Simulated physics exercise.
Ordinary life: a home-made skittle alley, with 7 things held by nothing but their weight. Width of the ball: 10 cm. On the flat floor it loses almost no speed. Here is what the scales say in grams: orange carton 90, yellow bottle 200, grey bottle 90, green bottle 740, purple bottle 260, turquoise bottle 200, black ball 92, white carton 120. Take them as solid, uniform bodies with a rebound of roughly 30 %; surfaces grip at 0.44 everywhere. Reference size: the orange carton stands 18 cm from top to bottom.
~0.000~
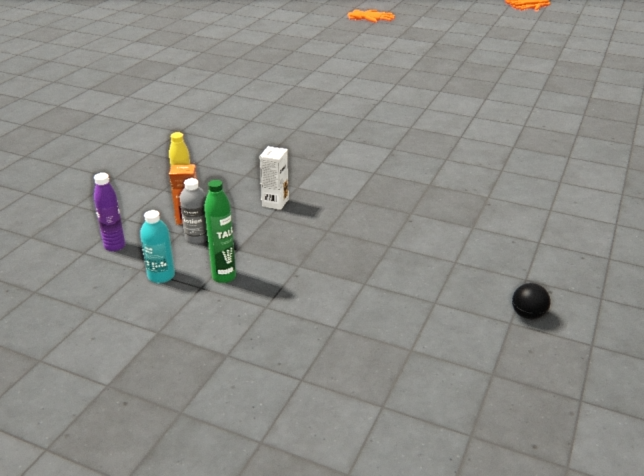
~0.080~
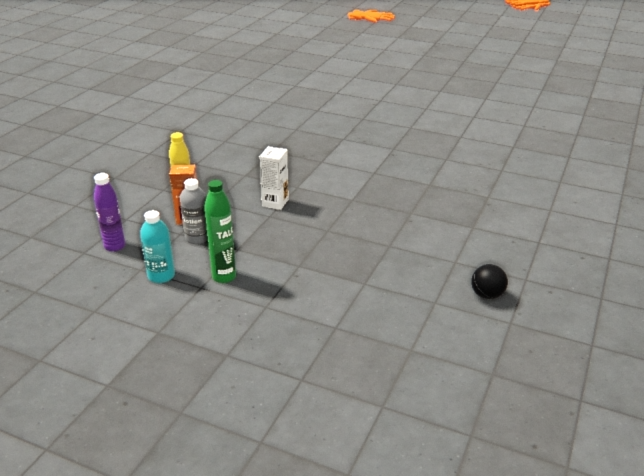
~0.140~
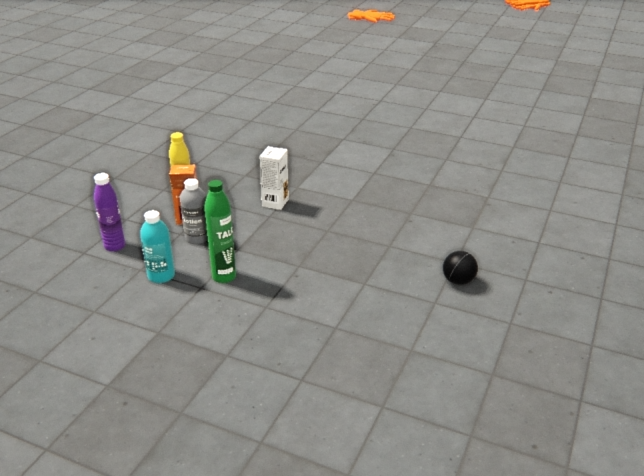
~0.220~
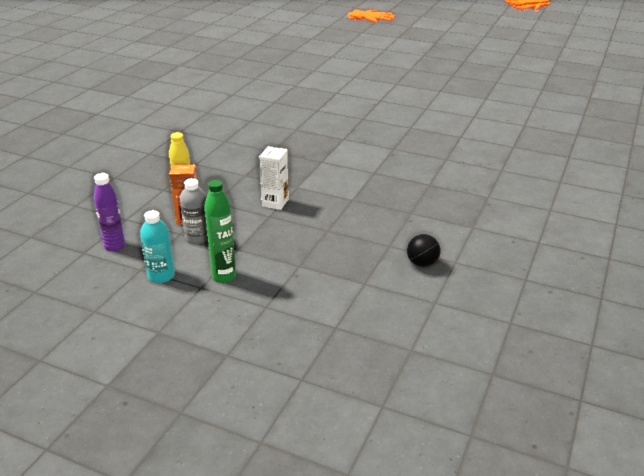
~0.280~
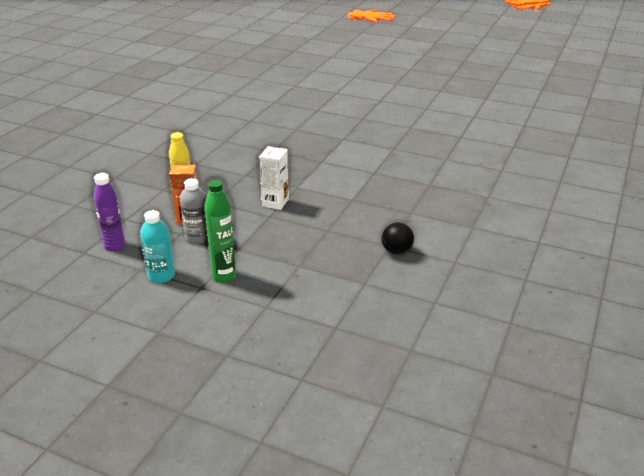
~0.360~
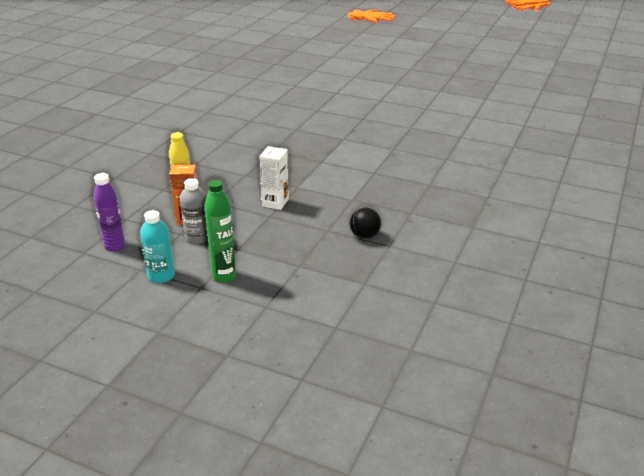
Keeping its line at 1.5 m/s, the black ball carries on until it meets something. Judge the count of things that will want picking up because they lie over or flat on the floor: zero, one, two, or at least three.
The count is one.
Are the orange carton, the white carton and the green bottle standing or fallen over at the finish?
In the last frame the orange carton remains up, the white carton does not stay up and the green bottle remains up.
After 0.66 s, ball has run 89 cm; black ball near (292, 181); white carton leaning 12°.
After 1.16 s, ball has run 121 cm; black ball near (266, 137); white carton on its side.
After 1.76 s, ball has run 159 cm; black ball near (241, 96); white carton on its side.
After 2.46 s, ball has run 204 cm; black ball near (218, 59); white carton on its side.
By the end (2.8 s), tipped over on the floor, white carton; the other 6 in place, give or take 8 cm. Seen from the same camera at the end, orange carton near (185, 195), yellow bottle near (181, 167).
